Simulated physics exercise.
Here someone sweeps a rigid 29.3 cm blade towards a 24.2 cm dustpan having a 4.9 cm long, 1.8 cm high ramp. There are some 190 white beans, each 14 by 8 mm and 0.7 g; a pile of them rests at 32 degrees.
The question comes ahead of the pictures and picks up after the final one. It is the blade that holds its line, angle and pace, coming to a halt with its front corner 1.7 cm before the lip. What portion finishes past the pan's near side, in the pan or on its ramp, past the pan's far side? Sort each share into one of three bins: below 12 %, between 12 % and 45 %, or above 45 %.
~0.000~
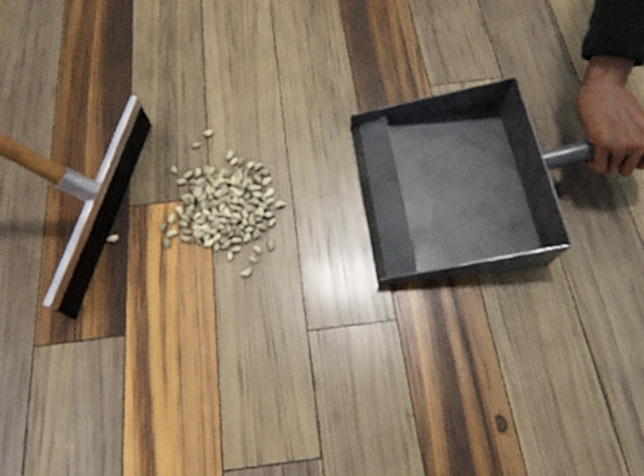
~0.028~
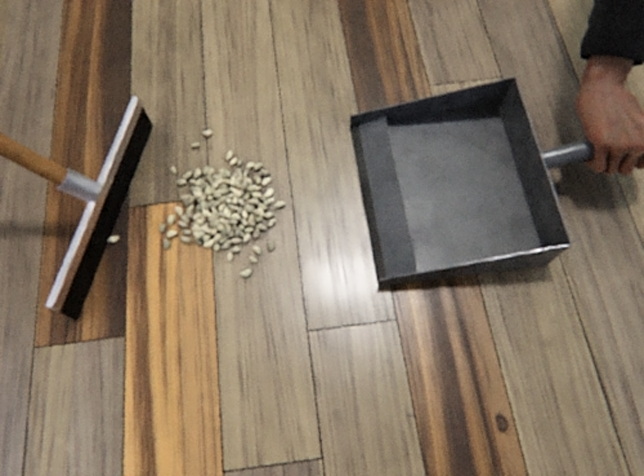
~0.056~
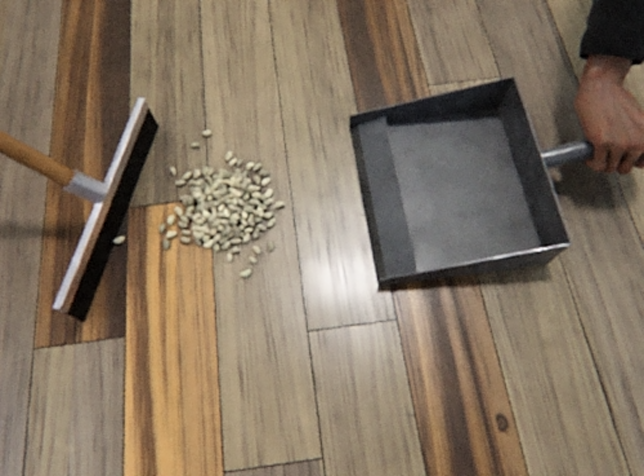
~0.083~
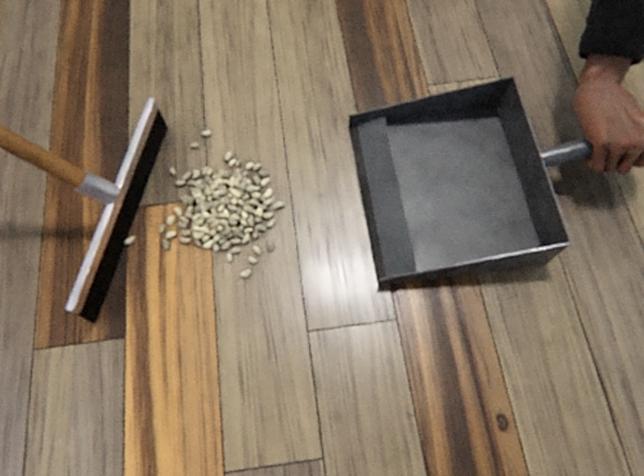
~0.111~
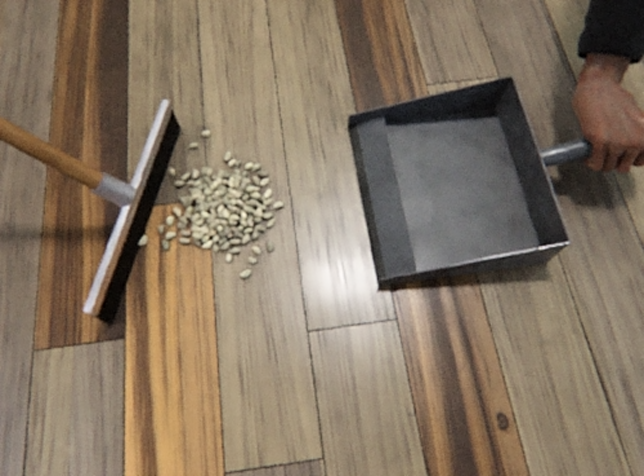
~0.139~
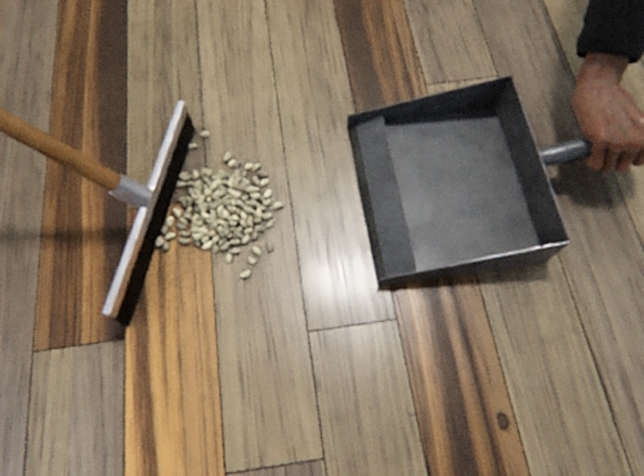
Past the pan's near side: Below 12 %; in the pan or on its ramp: Between 12 % and 45 %; past the pan's far side: Below 12 %.
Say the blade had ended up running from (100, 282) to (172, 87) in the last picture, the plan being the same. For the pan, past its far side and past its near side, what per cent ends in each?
Split: Pan = 0, far = 5, near = 0.
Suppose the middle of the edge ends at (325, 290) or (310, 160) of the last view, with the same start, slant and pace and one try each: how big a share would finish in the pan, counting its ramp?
Roughly 30 per cent for the first try and 10 per cent for the second.
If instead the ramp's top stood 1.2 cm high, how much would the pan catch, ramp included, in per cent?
It would be near 30 per cent.
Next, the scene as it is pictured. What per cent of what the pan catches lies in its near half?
Roughly 60 percent.
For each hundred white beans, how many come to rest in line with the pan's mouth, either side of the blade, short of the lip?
Share: Roughly 65 percent.
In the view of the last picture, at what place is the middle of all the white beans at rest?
Somewhere around (362, 222) in the final frame.
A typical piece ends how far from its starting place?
Roughly 20 centimetres.
After 0.28 s, middle of the blade 16 cm from the lip; 0 % over the lip, far side 0 %, near side 0 %.
After 0.38 s, middle of the blade 9 cm from the lip; 0 % over the lip, far side 0 %, near side 5 %.
Then, at 0.61 s, middle of the blade 6 cm from the lip; 30 % over the lip, far side 0 %, near side 10 %.
By 2.8 s all is still; near side 5 %, pan 25 %, far side 0 %, in front of the lip or behind the blade 65 %.
